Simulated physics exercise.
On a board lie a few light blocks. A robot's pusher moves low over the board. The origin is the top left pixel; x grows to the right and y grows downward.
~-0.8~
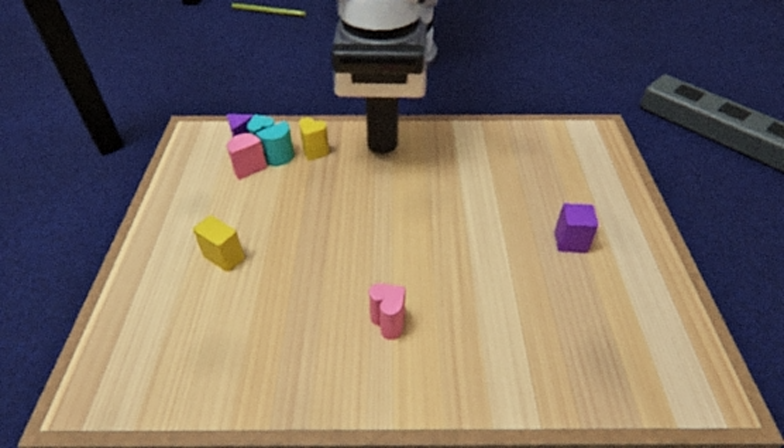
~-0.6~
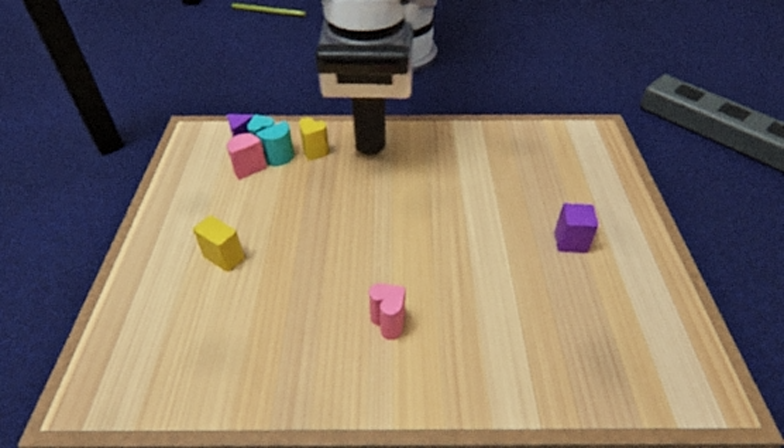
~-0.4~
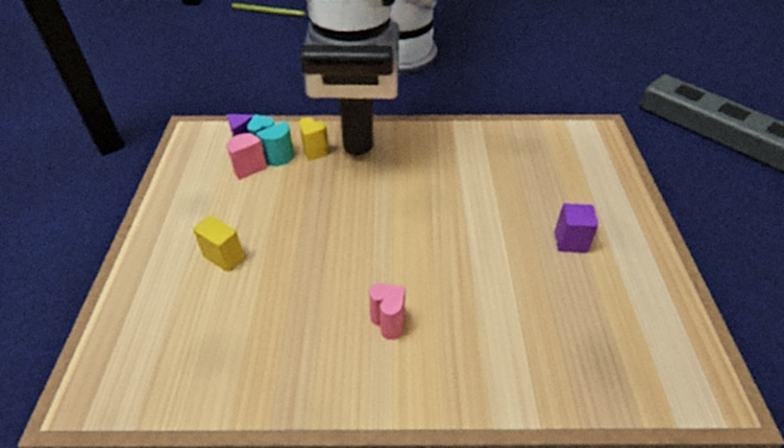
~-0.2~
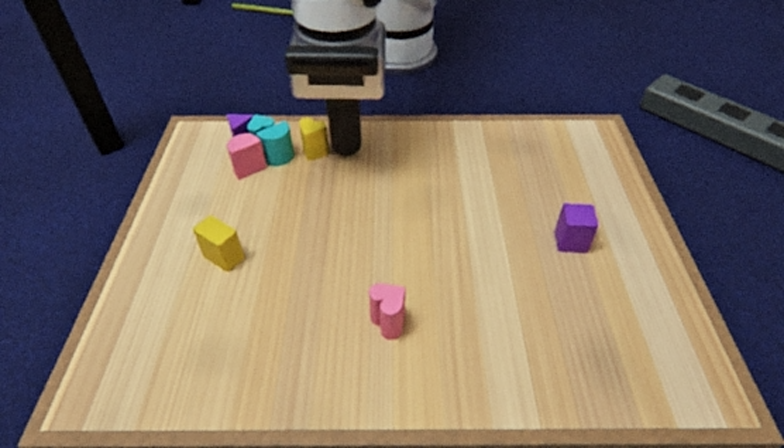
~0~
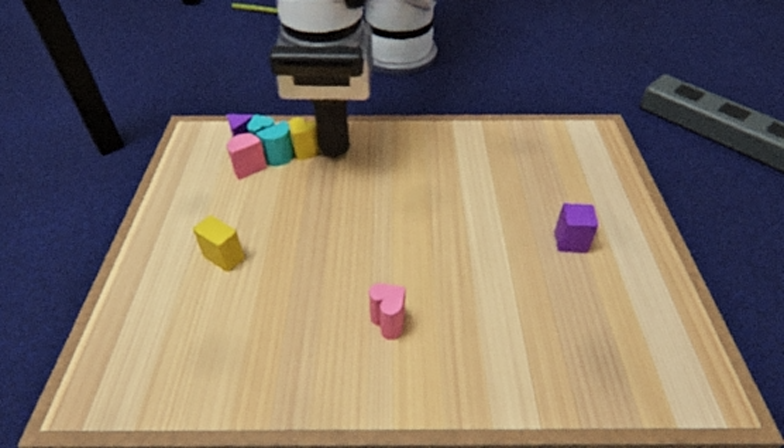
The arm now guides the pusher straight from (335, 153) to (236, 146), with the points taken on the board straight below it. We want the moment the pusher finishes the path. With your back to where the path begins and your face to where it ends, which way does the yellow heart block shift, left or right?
The answer is left.
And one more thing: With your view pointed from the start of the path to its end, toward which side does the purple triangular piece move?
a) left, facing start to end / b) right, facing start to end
b - right, facing start to end.
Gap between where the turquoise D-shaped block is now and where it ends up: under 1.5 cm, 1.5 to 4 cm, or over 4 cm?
Displacement: Past 4 cm.
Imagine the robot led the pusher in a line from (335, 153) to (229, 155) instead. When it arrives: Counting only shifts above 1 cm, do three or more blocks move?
Yes - that is the case.
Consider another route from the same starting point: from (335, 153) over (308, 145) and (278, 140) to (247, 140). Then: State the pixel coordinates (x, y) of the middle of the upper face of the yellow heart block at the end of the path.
It should be at (223, 128) by then.
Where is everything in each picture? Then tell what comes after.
The first picture shows pusher's lower end (383, 144); purple triangular piece (238, 119); turquoise heart block (260, 122); turquoise D-shaped block (275, 131); yellow heart block (311, 125).
The second picture shows pusher (370, 145); blocks still.
The third picture shows pusher (358, 145); blocks still.
The fourth picture shows pusher (346, 146); blocks still.
The fifth picture shows pusher (334, 147); purple triangular piece (238, 119); turquoise heart block (260, 122); turquoise D-shaped block (275, 131); yellow heart block (301, 125).
The first path, step by step. One third of the way, pusher (300, 144); purple triangular piece (217, 114); turquoise heart block (231, 120), turned 35° clockwise; turquoise D-shaped block (244, 133), turned 30° anticlockwise; yellow heart block (266, 123).
Two thirds of the way, pusher (267, 141); purple triangular piece (209, 110), turned 45° clockwise; turquoise heart block (207, 122), turned 95° clockwise; turquoise D-shaped block (217, 139), turned 60° anticlockwise; yellow heart block (231, 125), turned 30° anticlockwise.
At the end, pusher (234, 139); purple triangular piece (205, 109), turned 50° clockwise; turquoise heart block (184, 123), turned 120° clockwise; turquoise D-shaped block (203, 143), turned 90° anticlockwise; yellow heart block (201, 128), turned 80° anticlockwise.
